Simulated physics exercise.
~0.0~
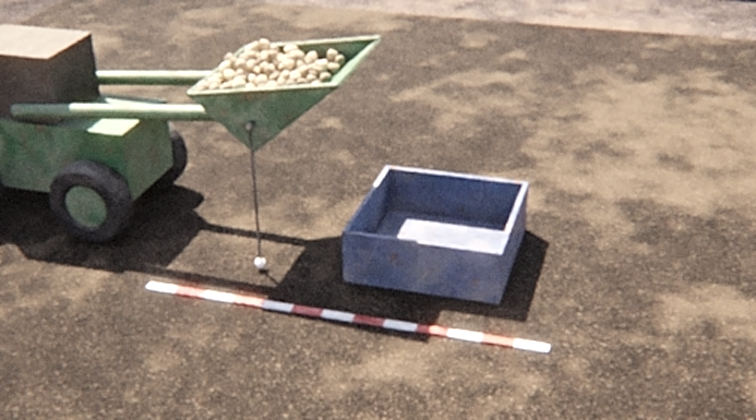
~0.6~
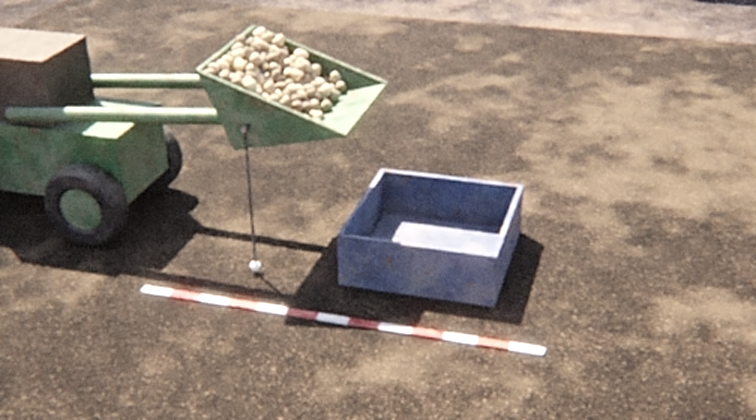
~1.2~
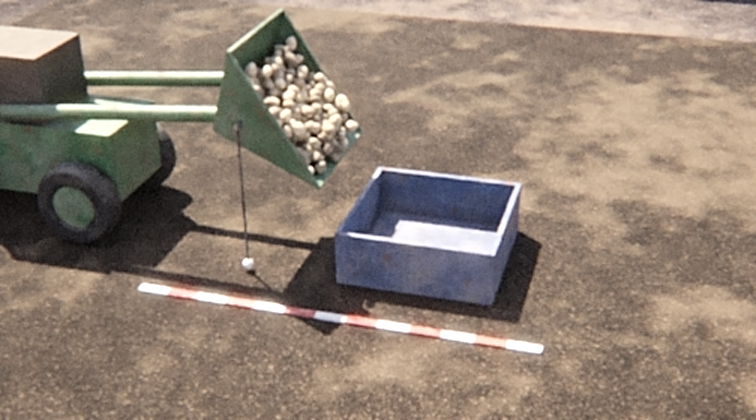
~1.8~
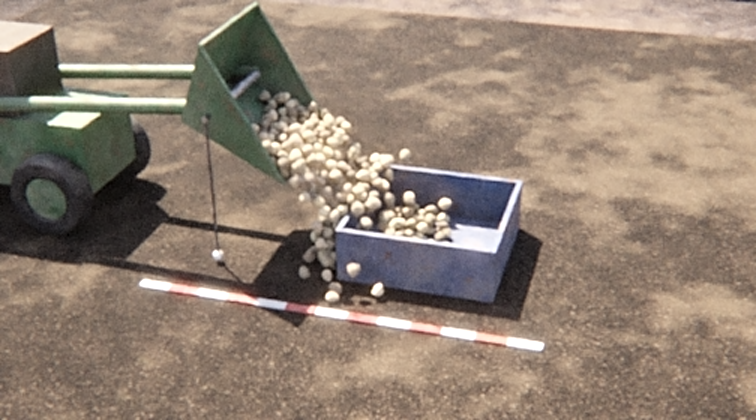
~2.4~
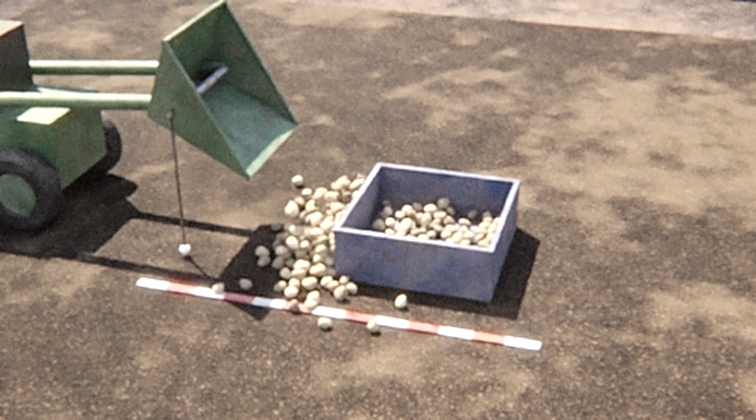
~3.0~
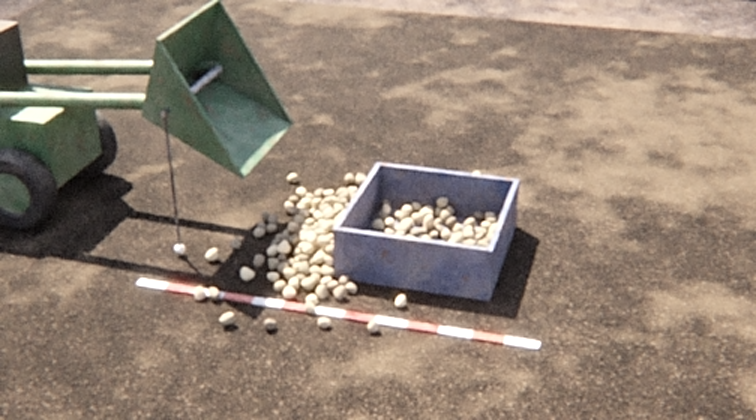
A green loader tips pale stones toward a blue bin, backs left, and leaves many outside.
